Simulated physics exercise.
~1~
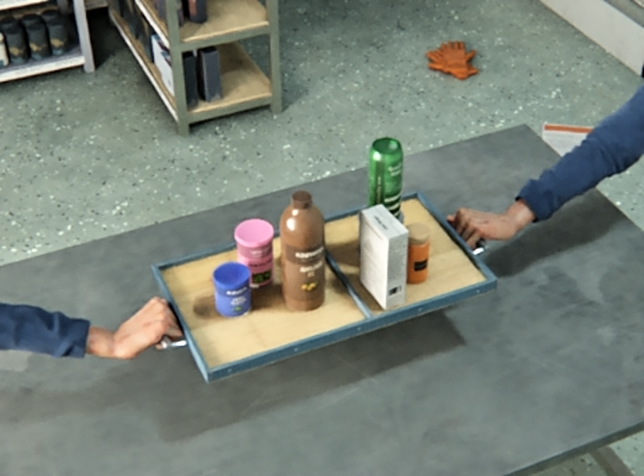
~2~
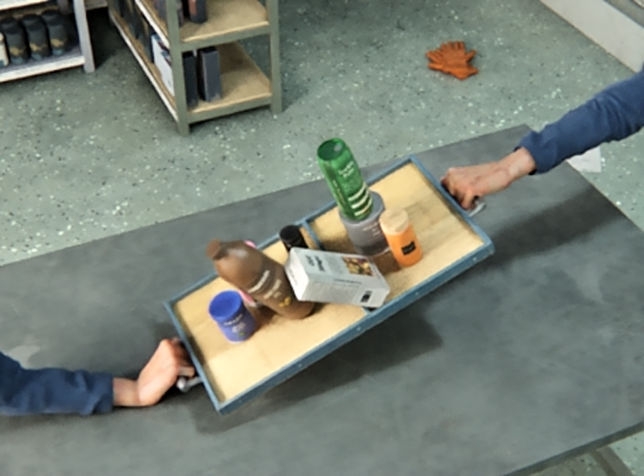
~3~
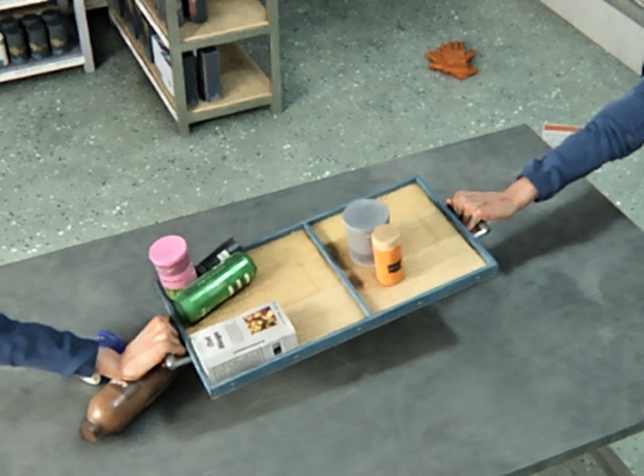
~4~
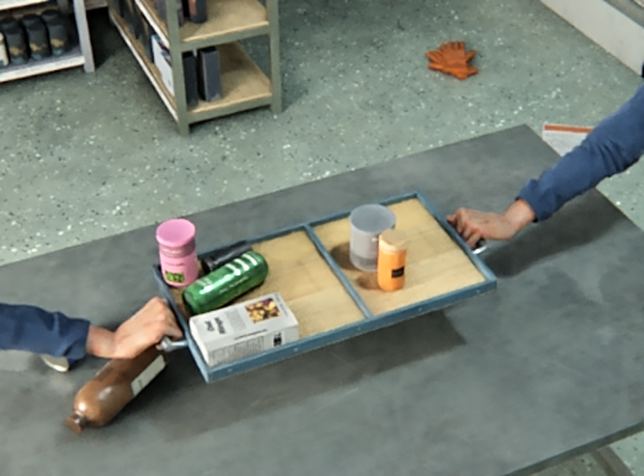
The video shows two hands tilting a tray of containers down to the left, sending the brown bottle and blue tin off onto the table while others slide or topple. The tray returns level with the green can, white packet and black shaker lying on it.
